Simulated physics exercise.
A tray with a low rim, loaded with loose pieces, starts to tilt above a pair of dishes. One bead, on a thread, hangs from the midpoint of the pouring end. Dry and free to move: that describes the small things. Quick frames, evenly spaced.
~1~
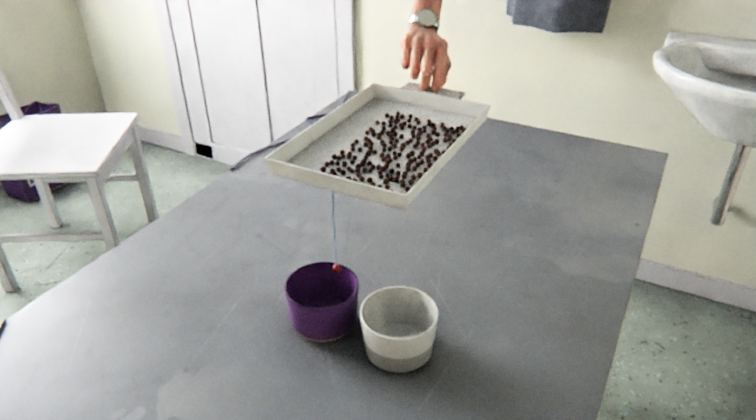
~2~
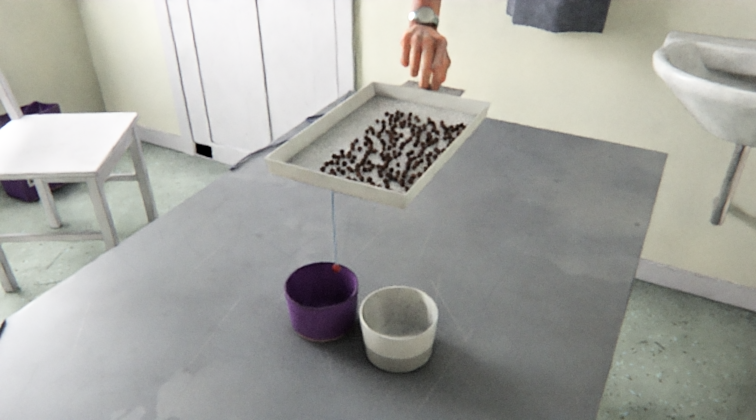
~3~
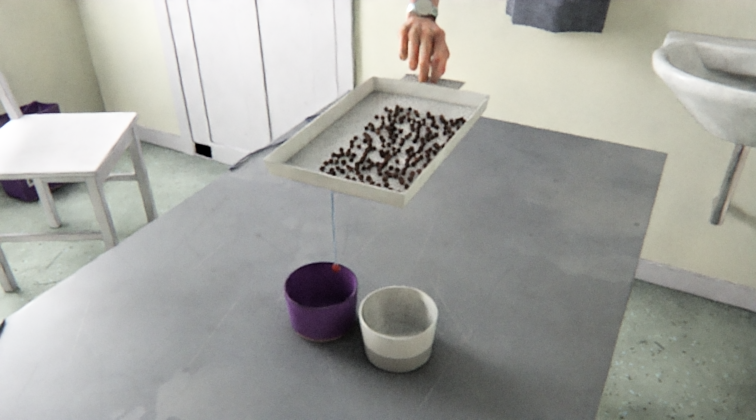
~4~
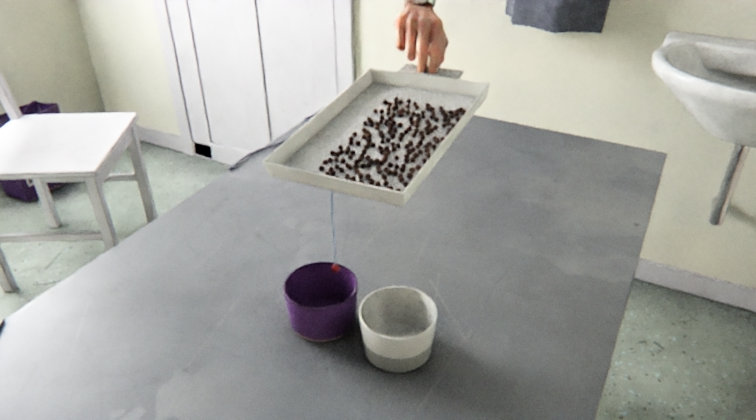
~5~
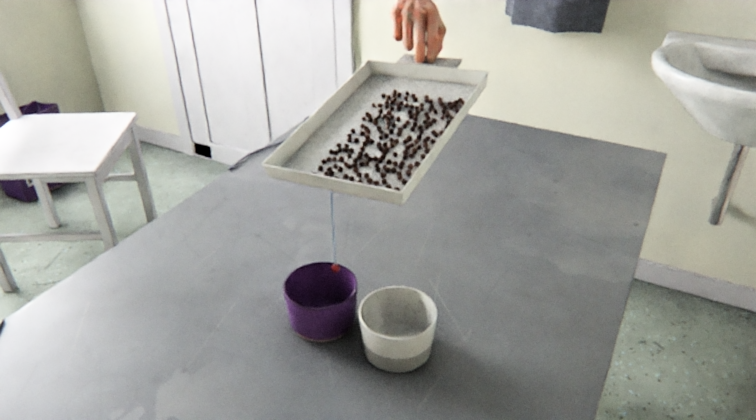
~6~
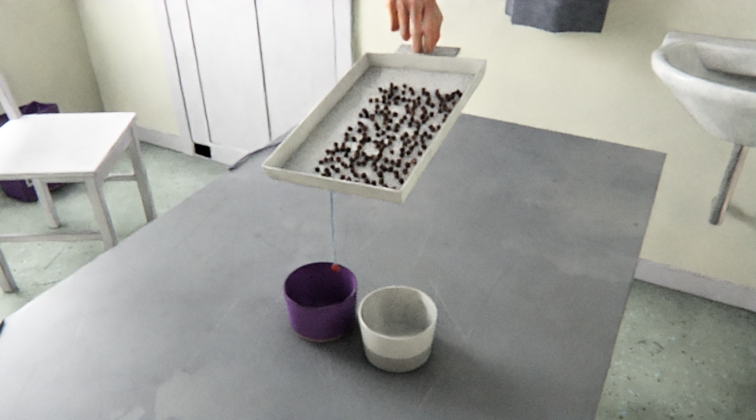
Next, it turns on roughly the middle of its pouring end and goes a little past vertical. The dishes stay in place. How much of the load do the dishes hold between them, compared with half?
Between them the dishes hold less than half of the load.
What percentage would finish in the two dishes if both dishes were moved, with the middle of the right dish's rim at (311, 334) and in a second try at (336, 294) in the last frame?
0 per cent the first time, 90 per cent the second time.
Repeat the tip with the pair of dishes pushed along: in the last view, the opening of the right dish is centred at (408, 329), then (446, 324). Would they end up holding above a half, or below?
For the earlier try a smaller portion is kept, for the later one a smaller portion.
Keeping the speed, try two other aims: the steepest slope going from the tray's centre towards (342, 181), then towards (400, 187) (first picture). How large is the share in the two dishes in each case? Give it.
You'd get 30 per cent the first time and 90 per cent the second time.
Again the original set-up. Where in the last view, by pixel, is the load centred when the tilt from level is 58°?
Close to (305, 175).
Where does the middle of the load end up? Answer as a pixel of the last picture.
Resting centre, last frame: Roughly (256, 304).
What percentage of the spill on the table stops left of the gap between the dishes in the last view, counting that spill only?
Left portion: Around 100 %.
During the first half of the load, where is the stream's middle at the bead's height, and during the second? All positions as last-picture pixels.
The leading part at (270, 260), the rest of it at (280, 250).
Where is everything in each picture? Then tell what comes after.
In the first picture, corners of the pouring end near (269, 157) and (404, 193), level; middle of the load near (395, 153), allspice berries; left dish near (303, 321); right dish near (381, 351); bead on its thread near (337, 268).
In the second picture, corners of the pouring end near (269, 157) and (404, 192), level; middle of the load near (394, 152).
In the third picture, corners of the pouring end near (268, 159) and (403, 191), tipped barely, lowest at the left corner; middle of the load near (394, 149).
In the fourth picture, corners of the pouring end near (267, 161) and (401, 190), tipped a little, lowest at the left corner; middle of the load near (393, 144).
In the fifth picture, corners of the pouring end near (266, 163) and (400, 189), tipped a little, lowest at the left corner; middle of the load near (391, 140).
In the sixth picture, corners of the pouring end near (266, 165) and (399, 188), tipped a little, lowest at the left corner; middle of the load near (388, 137); left dish near (301, 321); right dish near (380, 351).
Shortly afterwards, tray tipped steeply; all but a few on the tray; only a few outside both; only a few in the air.
Next, tray tipped right over; near two thirds on the tray; a little outside both; near a quarter in the air.
Some moments later, tray tipped past a quarter turn; a little in the left dish; the bulk outside both.
In the end, tray tipped past a quarter turn; none at all in the right dish; a little in the left dish; the bulk outside both.
